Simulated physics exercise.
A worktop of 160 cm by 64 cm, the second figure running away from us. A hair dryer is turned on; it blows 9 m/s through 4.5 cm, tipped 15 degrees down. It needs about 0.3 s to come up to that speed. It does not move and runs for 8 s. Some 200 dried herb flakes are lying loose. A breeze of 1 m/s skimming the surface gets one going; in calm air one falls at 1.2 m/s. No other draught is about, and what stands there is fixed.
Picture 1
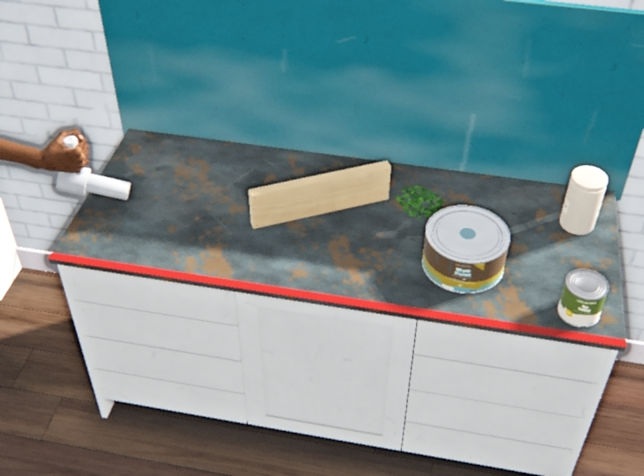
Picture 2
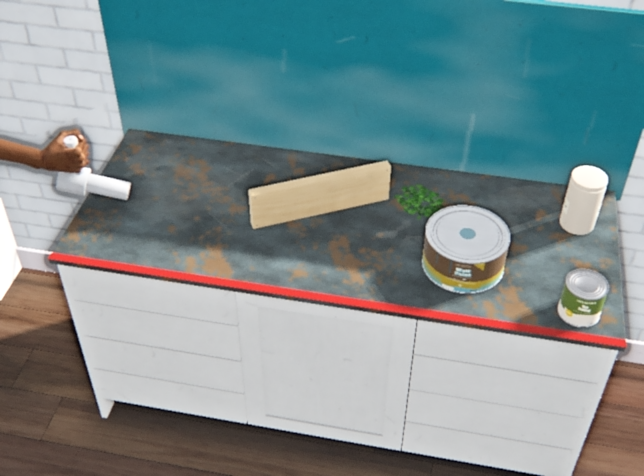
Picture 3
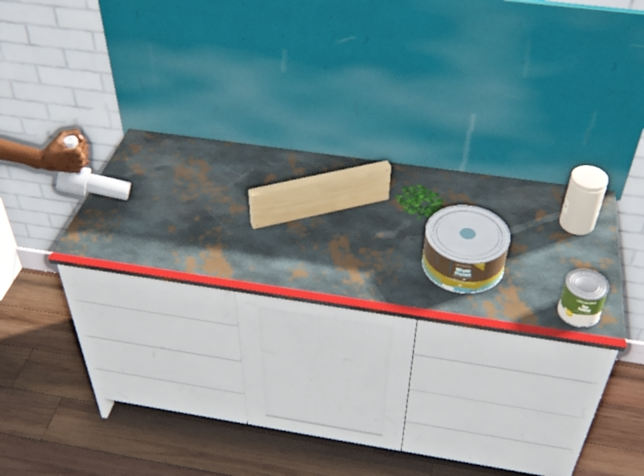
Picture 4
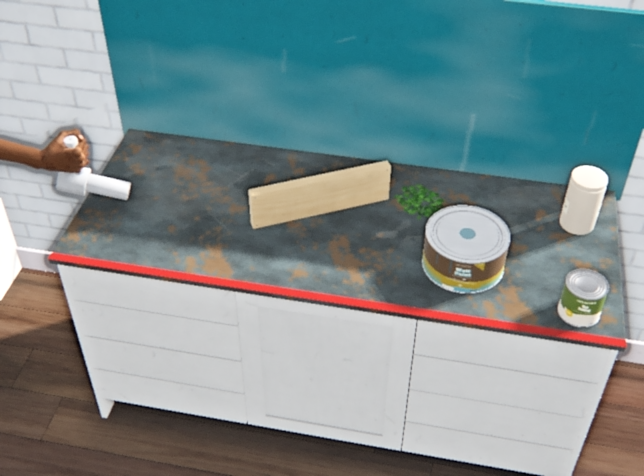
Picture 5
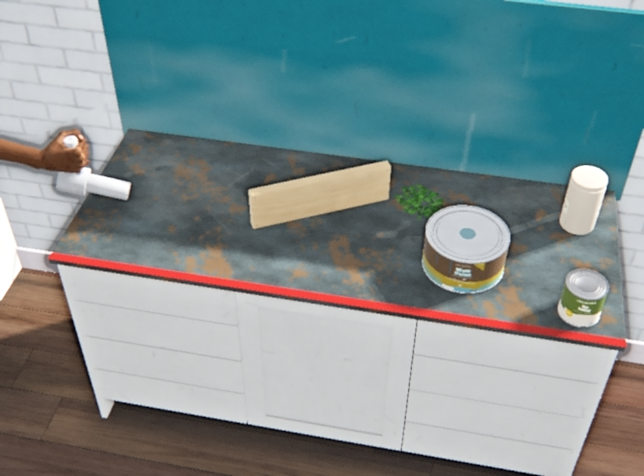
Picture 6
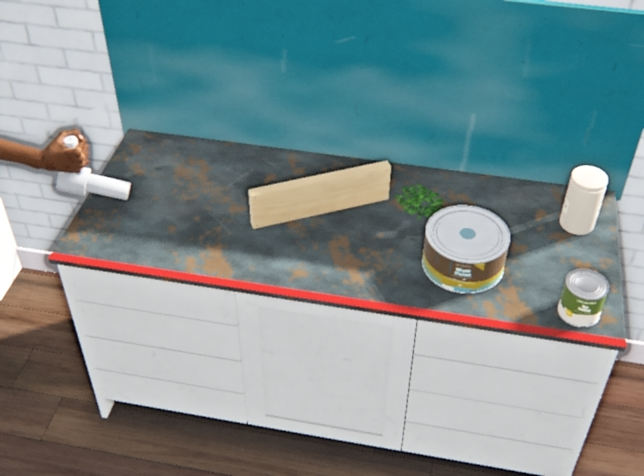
On a kitchen counter, a hand holds a white hair dryer toward a board, green flakes and tins, with nothing moving.
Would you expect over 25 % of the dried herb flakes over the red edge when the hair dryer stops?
More than a quarter over the red edge: No.
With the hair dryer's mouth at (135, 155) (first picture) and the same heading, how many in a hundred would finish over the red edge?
In that case some 0 per cent.
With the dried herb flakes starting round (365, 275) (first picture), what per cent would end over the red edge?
In that case some 50 per cent.
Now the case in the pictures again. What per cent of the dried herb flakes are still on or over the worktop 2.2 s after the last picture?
Some 100 per cent.
Then, 1.2 s after the last picture, 0 % are over the red edge; the middle of those still in play is near (420, 200); 67 % have settled or left.
Then, 2.2 s after the last picture, 0 % are over the red edge; the middle of those still in play is near (420, 200); 69 % have settled or left.
Then, 4.1 s after the last picture, 0 % are over the red edge; the middle of those still in play is near (420, 200); 71 % have settled or left.
Then, 7.7 s after the last picture, at the end, 0 % are over the red edge; the middle of those still in play is near (420, 200).
